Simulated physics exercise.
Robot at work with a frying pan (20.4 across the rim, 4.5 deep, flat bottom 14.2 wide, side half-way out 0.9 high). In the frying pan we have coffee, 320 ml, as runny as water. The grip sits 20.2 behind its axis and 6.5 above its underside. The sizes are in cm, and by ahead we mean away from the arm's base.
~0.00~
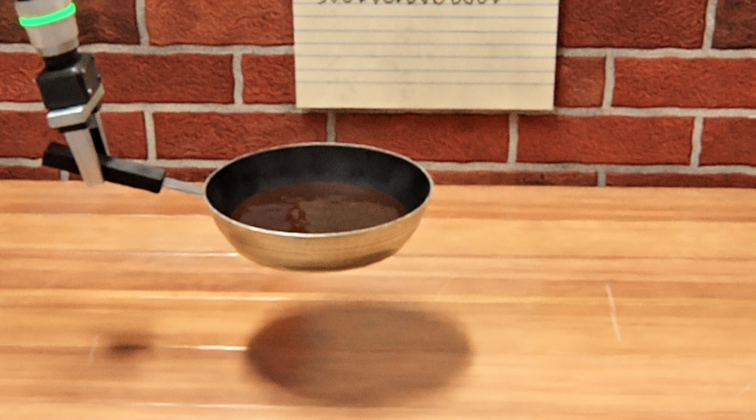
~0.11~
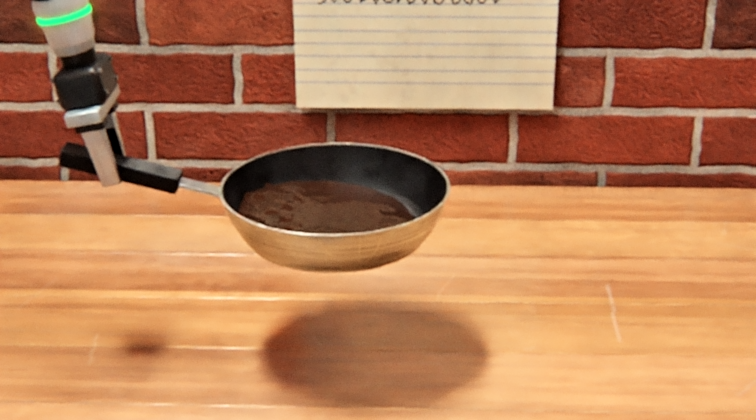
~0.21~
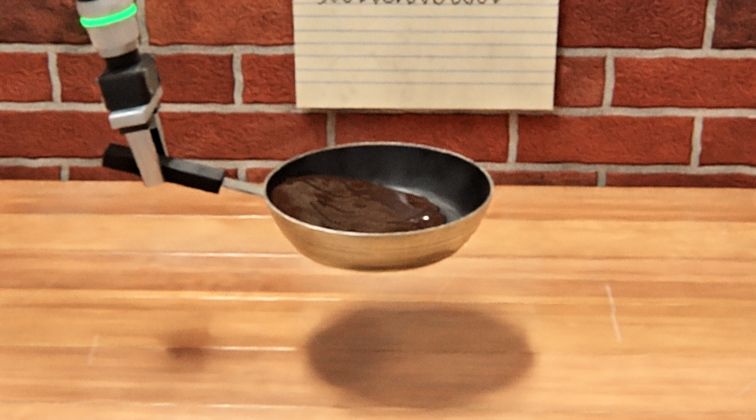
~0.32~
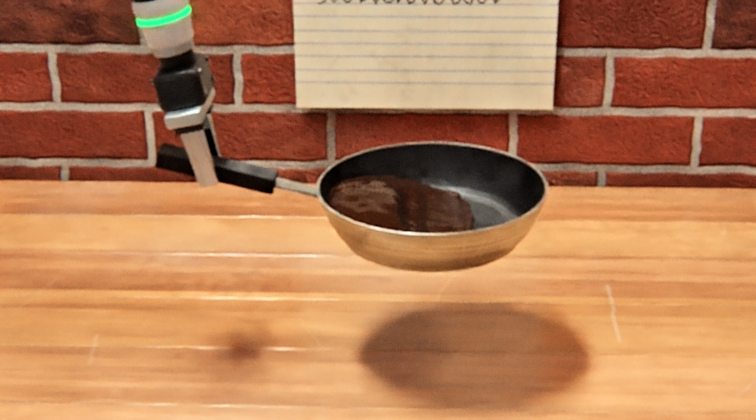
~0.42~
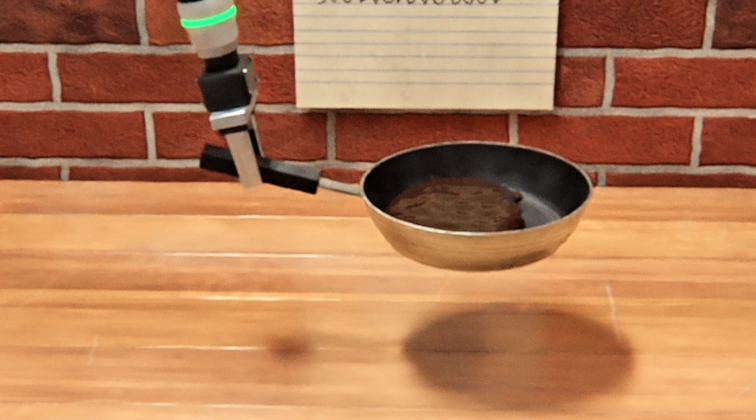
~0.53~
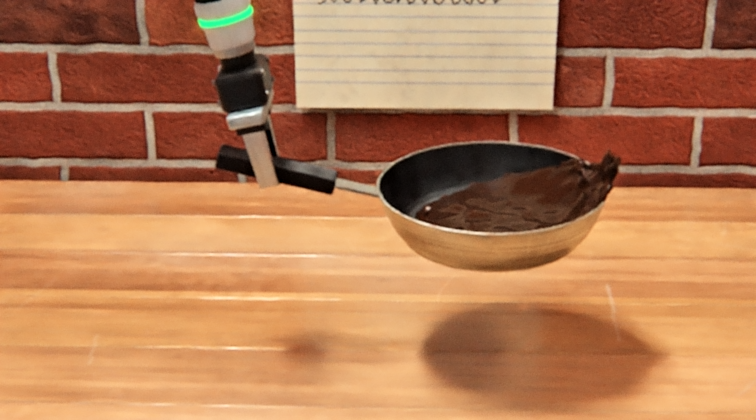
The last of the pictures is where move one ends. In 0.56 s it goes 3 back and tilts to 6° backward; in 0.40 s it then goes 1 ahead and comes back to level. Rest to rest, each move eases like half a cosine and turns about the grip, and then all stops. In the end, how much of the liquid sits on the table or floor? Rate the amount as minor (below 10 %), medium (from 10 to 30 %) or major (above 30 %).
Rated medium, from 10 to 30 %.
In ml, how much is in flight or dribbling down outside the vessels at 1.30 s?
About 0 ml.
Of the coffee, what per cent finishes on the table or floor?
Something like 14 in a hundred.
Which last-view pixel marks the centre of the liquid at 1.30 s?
The centre lands around (447, 214) in the last view.
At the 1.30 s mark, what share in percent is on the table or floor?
Roughly 14 %.
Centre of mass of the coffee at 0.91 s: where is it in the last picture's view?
Near (447, 205).
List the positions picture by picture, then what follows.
The frying pan middle at (319, 211), level; upper third of the coffee around (326, 219), from x 230 to 410, top at y 185; 320 ml in the frying pan, in the first frame.
The frying pan middle at (336, 211), level; upper third of the coffee around (293, 217), from x 235 to 415, top at y 185, in the second frame.
The frying pan middle at (379, 210), level; upper third of the coffee around (305, 205), from x 270 to 445, top at y 175, in the third frame.
The frying pan middle at (432, 210), level; upper third of the coffee around (367, 202), from x 325 to 475, top at y 175, in the fourth frame.
The frying pan middle at (475, 209), level; upper third of the coffee around (455, 213), from x 380 to 530, top at y 180, in the fifth frame.
The frying pan middle at (492, 209), tilted 1° backward; upper third of the coffee around (573, 200), from x 415 to 620, top at y 150; 320 ml in the frying pan, 5 ml in the air or running down outside, in the sixth frame.
After 0.91 s, tilted 5° backward, liquid up to 21 above the table; 285 ml in the frying pan, 35 ml on the table or floor.
After 1.30 s, tilted 3° backward, liquid up to 20 above the table; 280 ml in the frying pan, 45 ml on the table or floor.
After 1.69 s, level, liquid up to 15 above the table; 280 ml in the frying pan, 45 ml on the table or floor.
After 2.49 s, level, liquid up to 15 above the table; 280 ml in the frying pan, 45 ml on the table or floor.
In the end, 280 ml in the frying pan, 45 ml on the table or floor. That is 14 % on the table or floor.
